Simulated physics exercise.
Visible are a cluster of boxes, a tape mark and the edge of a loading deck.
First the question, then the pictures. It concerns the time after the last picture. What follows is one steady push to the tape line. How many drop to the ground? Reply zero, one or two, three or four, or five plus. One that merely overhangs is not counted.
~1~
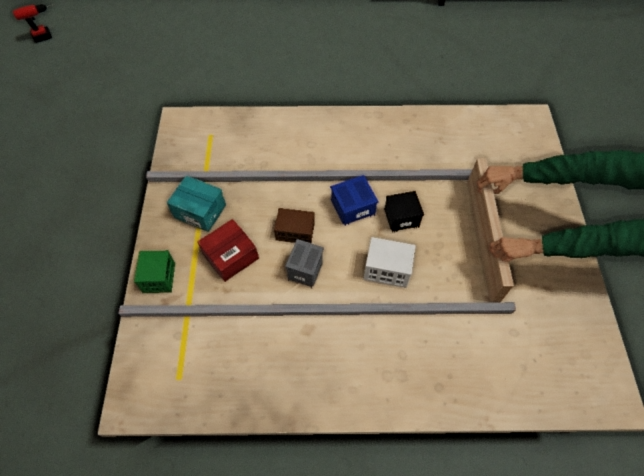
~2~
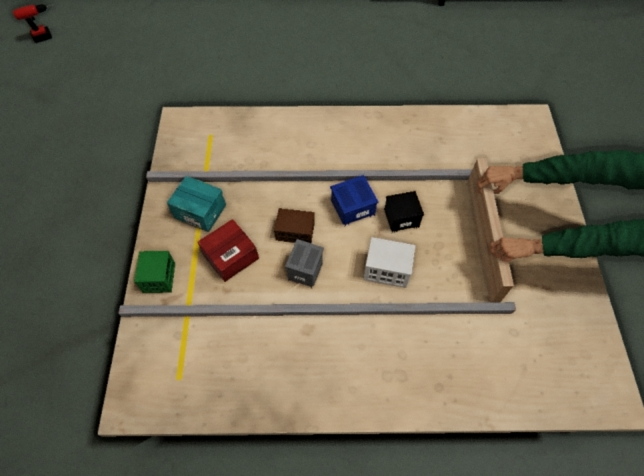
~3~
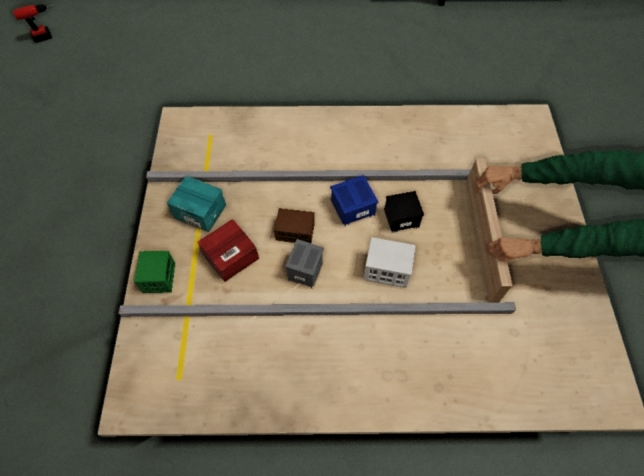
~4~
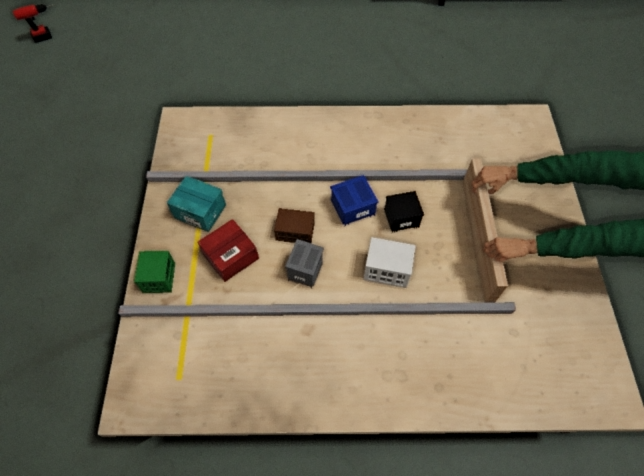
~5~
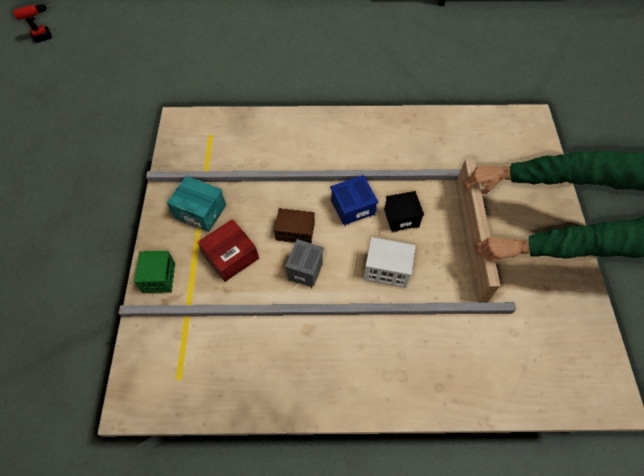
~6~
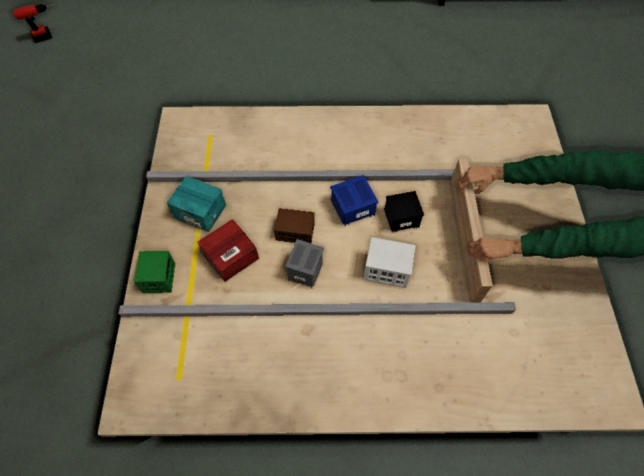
Three or four.
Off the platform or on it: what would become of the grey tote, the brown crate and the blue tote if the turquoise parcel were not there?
Well, the grey tote hangs in there, the brown crate hangs in there, and the blue tote hangs in there.
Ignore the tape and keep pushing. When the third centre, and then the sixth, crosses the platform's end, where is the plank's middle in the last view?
(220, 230) and (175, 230).
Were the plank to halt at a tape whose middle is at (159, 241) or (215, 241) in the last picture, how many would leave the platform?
6 and 3.
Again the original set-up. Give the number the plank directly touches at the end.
So the total is 2.
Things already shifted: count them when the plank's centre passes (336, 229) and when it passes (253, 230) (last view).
So 5, and at the other place 8.
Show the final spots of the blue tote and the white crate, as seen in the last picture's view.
The blue tote ends at (154, 192) and the white crate at (168, 269).
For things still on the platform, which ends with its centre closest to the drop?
The grey tote is the one.
A little later, none off yet; green crate at rest near (156, 272); turquoise parcel at rest near (197, 204); red parcel at rest near (229, 250).
When it is over, the number that fall off is three or four; down, red parcel, turquoise parcel and green crate.
